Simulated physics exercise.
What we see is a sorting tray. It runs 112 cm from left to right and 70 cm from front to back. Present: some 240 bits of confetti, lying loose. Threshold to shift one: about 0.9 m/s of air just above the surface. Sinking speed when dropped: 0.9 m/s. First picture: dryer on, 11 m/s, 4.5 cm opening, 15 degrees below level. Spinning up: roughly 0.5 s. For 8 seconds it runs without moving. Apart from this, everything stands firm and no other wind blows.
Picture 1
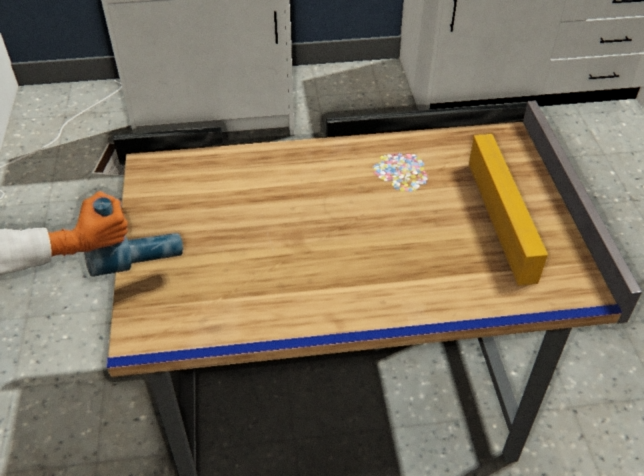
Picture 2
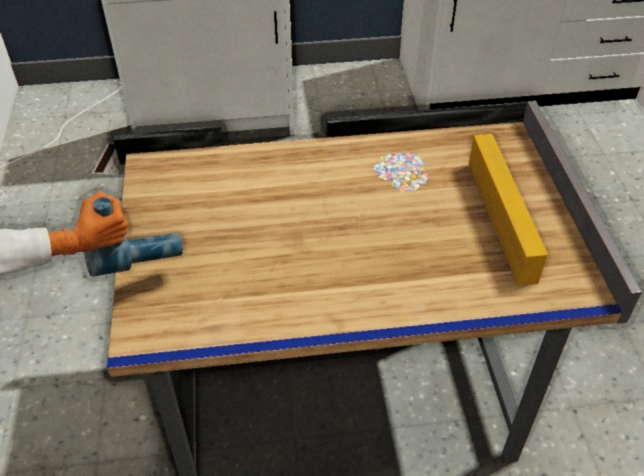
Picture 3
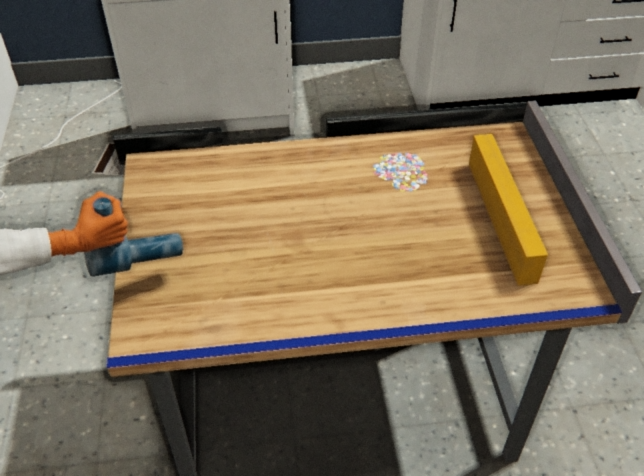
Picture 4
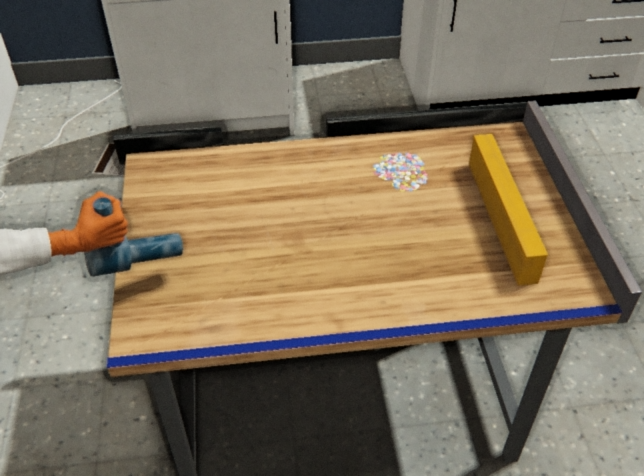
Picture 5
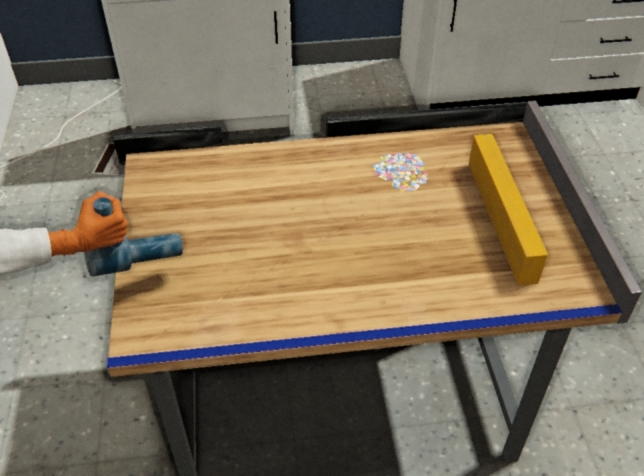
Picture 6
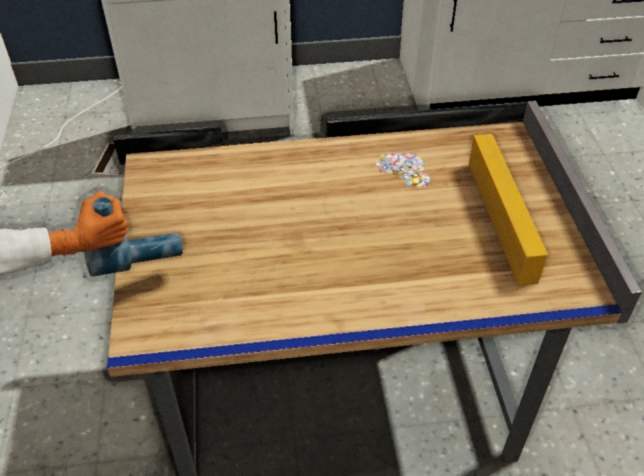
A patch of pastel confetti lies still toward the back of a wooden tabletop, left of a yellow plank, while an orange-gloved hand holds a blue dryer motionless at the left edge. At the end, some pieces shift and the patch loses its rounded shape, thinning at its front left.
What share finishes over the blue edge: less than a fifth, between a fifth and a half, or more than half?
I'd say that of the bits of confetti, the amount settling over the blue edge comes to a very small share.
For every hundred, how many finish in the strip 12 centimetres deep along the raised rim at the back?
Roughly 70 in a hundred.
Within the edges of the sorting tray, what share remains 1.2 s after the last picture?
That works out to roughly 100 % remaining.
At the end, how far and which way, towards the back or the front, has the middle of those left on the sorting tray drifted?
Shift: Backward, approx. 15 cm.
Then, 1.2 s after the last picture the count stands so, 0 % are over the blue edge; the middle of those still in play is near (526, 105).
Then, 2.1 s after the last picture the count stands so, 0 % are over the blue edge; the middle of those still in play is near (526, 105).
Then, 4.0 s after the last picture the count stands so, 0 % are over the blue edge; the middle of those still in play is near (526, 107).
Then, 7.6 s after the last picture, at the end, 0 % are over the blue edge; the middle of those still in play is near (526, 109).
